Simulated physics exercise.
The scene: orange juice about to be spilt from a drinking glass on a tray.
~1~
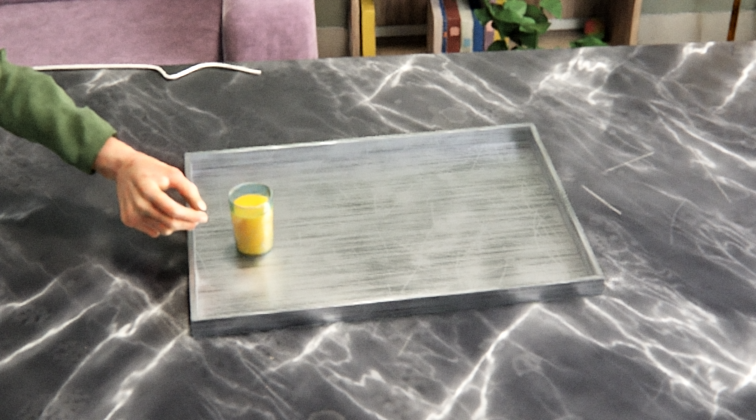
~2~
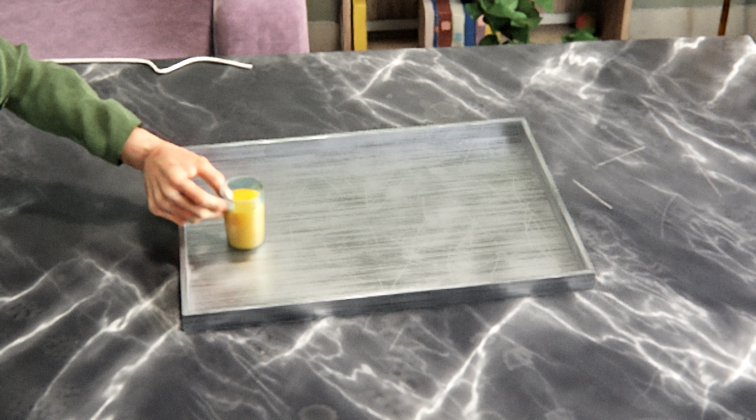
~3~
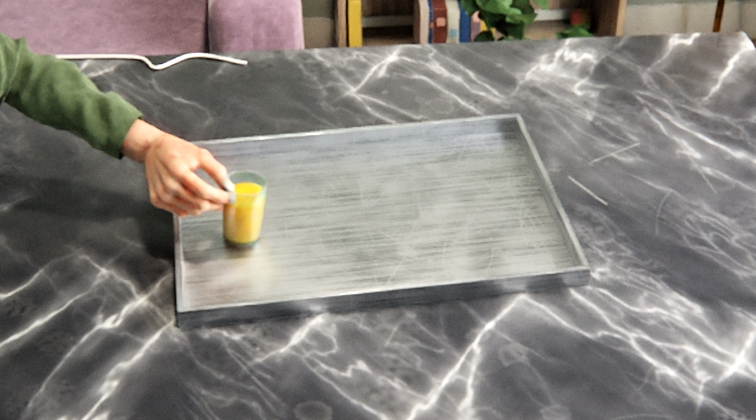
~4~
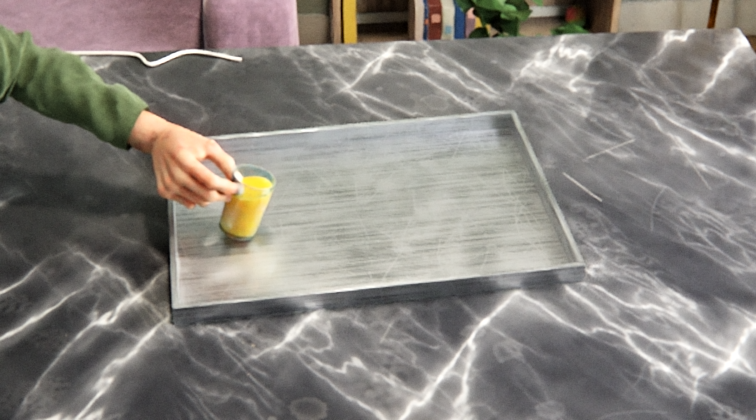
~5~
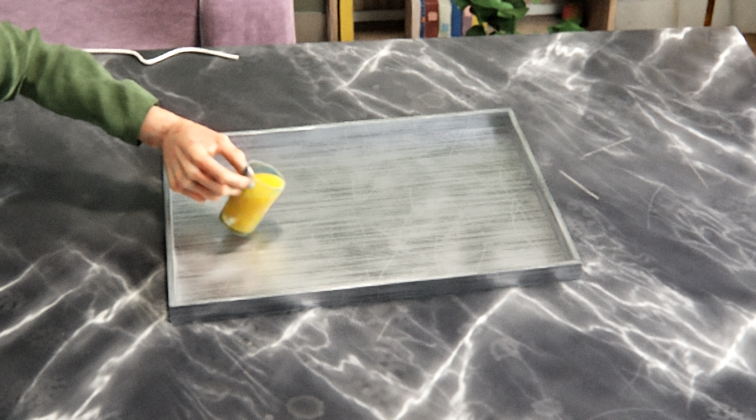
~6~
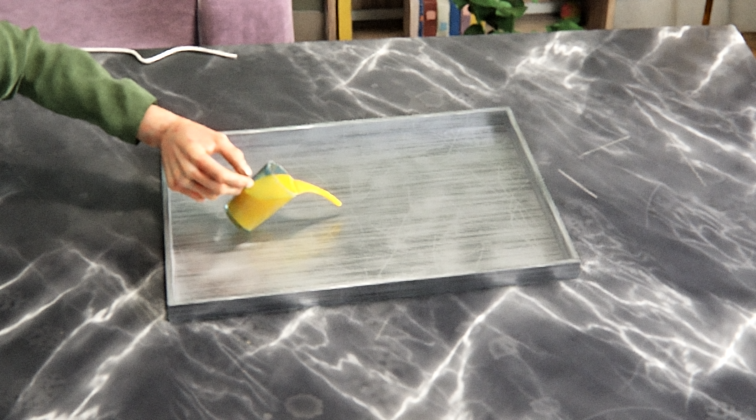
To begin with, a glass of orange juice stands upright near the left side of a gray tray on a dark marbled table, as a green-sleeved hand reaches in from the left. The fingers meet the glass near its rim and tilt it to the right, and juice streams out over the tray.
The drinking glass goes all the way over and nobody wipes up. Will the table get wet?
The orange juice stays in the tray.
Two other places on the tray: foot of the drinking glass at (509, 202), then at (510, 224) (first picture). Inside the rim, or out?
In the first try it wets the top as well; in the second it gets out on to the top.
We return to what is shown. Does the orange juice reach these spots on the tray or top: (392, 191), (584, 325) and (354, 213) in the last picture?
First soaked, second untouched, third wet.
Shortly, the drinking glass lies in the tray; the puddle covers about as much as a plate; none is outside.
Then, the puddle covers about as much as a tray; none is outside.
At the finish, the puddle covers about as much as a tray; none is outside.
